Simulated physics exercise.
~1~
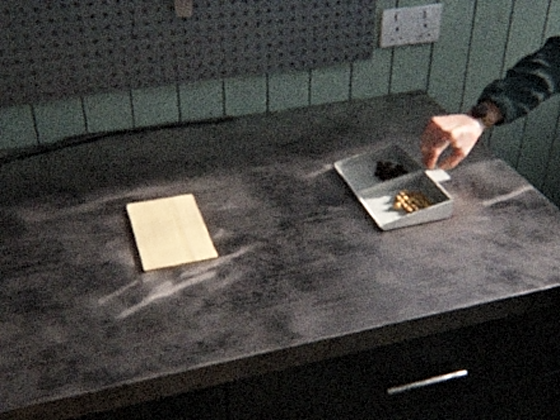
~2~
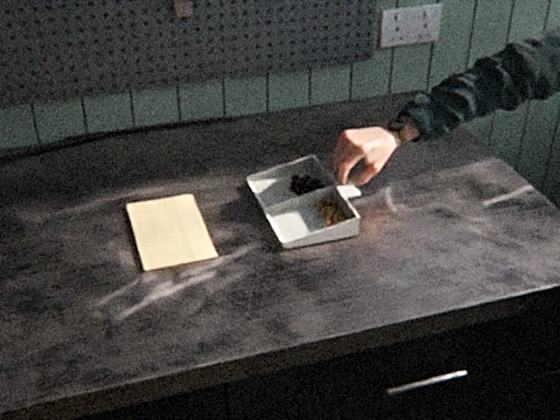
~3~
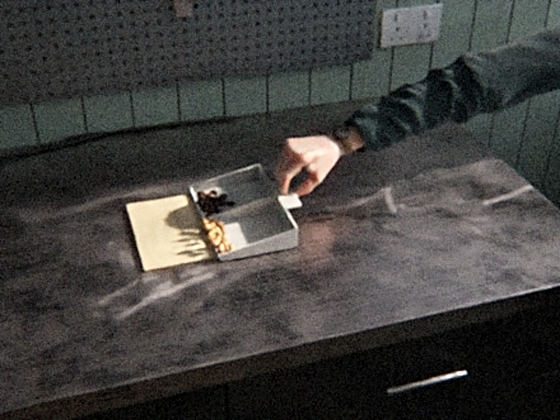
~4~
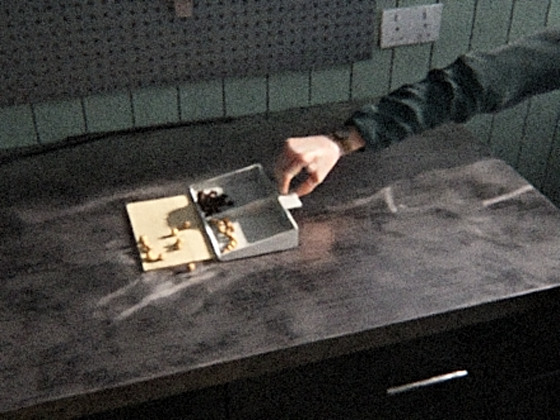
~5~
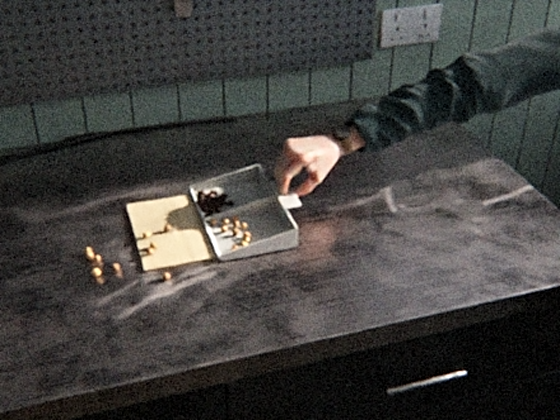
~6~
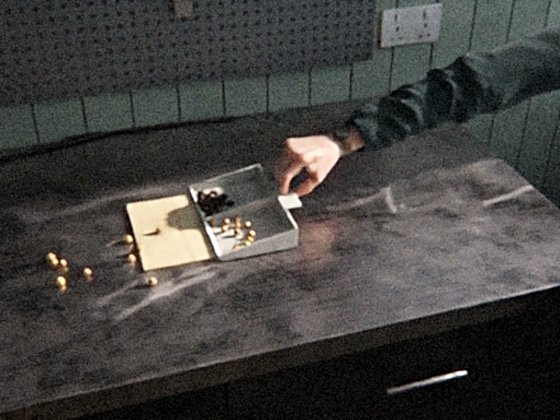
A pale, divided tray holding dark bits in its back section and small golden pieces in its front section slides left across a dark, worn counter, pushed from behind by a hand in a dark green sleeve. It moves steadily until it meets a flat, cream-coloured board and stops there. The contents surge towards the leading rim, and some golden pieces spill over onto the board. They roll on to the left, scattering past it onto the counter. At the end, the dark bits and the remaining golden pieces sit inside the motionless tray, the hand still behind it.
